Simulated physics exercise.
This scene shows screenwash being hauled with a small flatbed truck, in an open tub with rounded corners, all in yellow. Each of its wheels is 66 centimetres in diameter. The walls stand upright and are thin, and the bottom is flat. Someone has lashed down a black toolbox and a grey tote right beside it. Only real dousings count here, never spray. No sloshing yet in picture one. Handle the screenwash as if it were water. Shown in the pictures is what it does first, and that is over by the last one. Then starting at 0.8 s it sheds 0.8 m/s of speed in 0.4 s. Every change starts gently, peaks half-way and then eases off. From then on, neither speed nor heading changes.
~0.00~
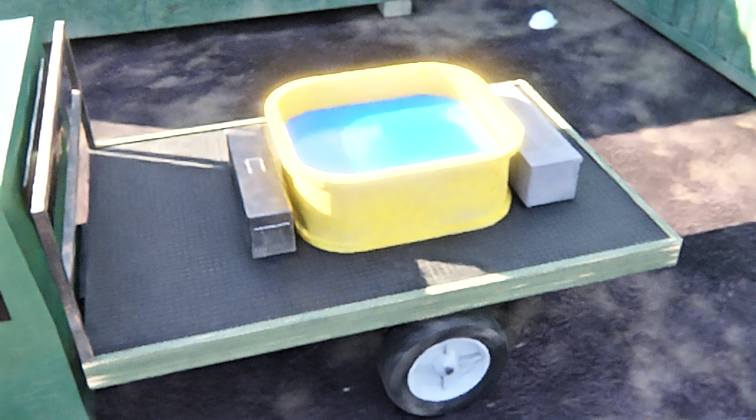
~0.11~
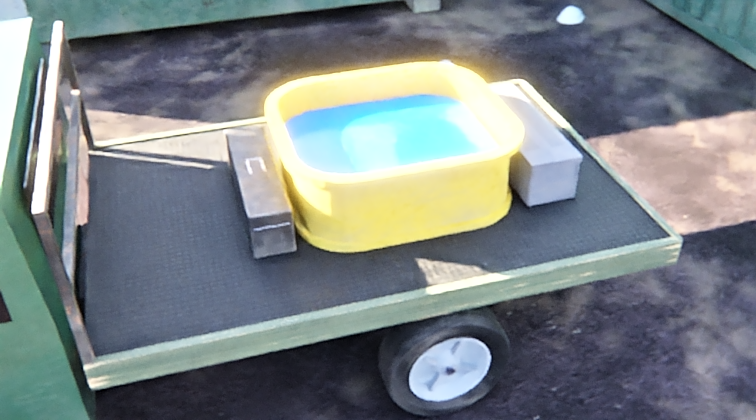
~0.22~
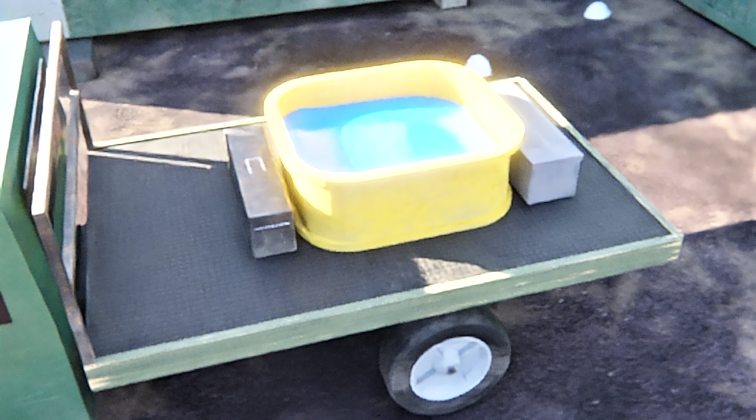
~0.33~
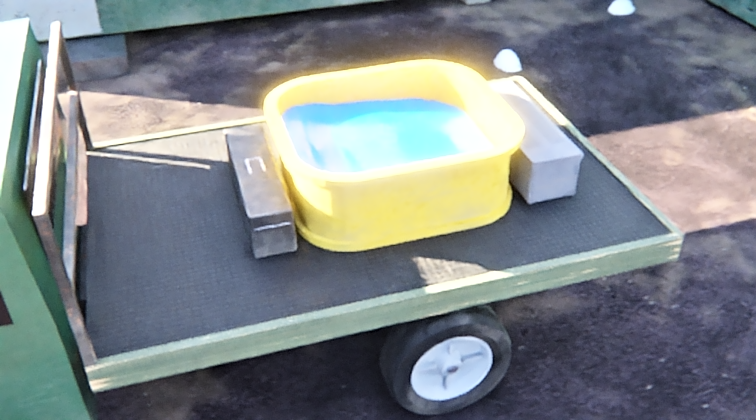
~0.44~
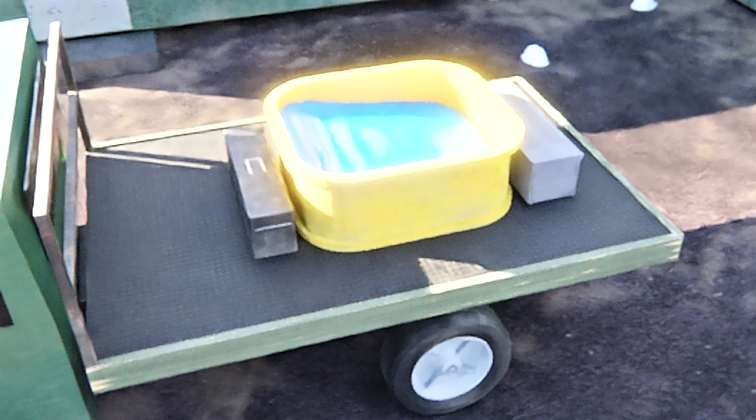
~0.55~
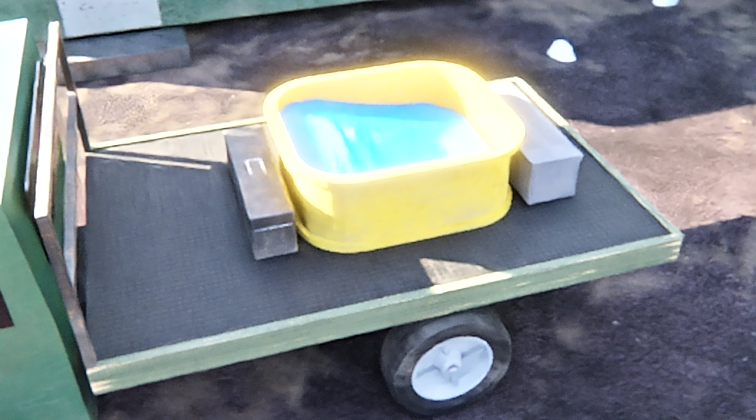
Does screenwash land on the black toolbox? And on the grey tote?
The black toolbox is spared; the grey tote is spared.
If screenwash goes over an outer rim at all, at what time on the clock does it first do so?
It never happens at all.
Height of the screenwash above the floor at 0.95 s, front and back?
Front reads 22 centimetres, back reads 20 centimetres.
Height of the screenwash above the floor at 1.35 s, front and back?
Roughly 28 cm in front and 18 cm behind.
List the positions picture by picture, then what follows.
The first picture shows level at the front (296, 131); level at the back (453, 107); still flat; the front is on the left, levels are read along the far wall; the black toolbox stands at the front; the grey tote stands at the back; a wheel hub at (452, 376).
The second picture shows level at the front (296, 130); level at the back (453, 106); still flat.
The third picture shows level at the front (295, 125); level at the back (452, 110); rising 4° towards the front.
The fourth picture shows level at the front (294, 120); level at the back (452, 111); rising 6° towards the front.
The fifth picture shows level at the front (294, 115); level at the back (451, 116); rising 10° towards the front.
The sixth picture shows level at the front (293, 114); level at the back (451, 117); rising 11° towards the front; a wheel hub at (456, 375).
Then, 0.95 s in, front 22 cm, middle 22 cm, back 20 cm above the floor; no loss so far.
Then, 1.35 s in, front 28 cm, middle 21 cm, back 18 cm above the floor; no loss so far.
Then, 1.85 s in, front 21 cm, middle 21 cm, back 21 cm above the floor; no loss so far.
Then, 4.18 s in, there is no loss; the black toolbox has caught nothing and the grey tote nothing.
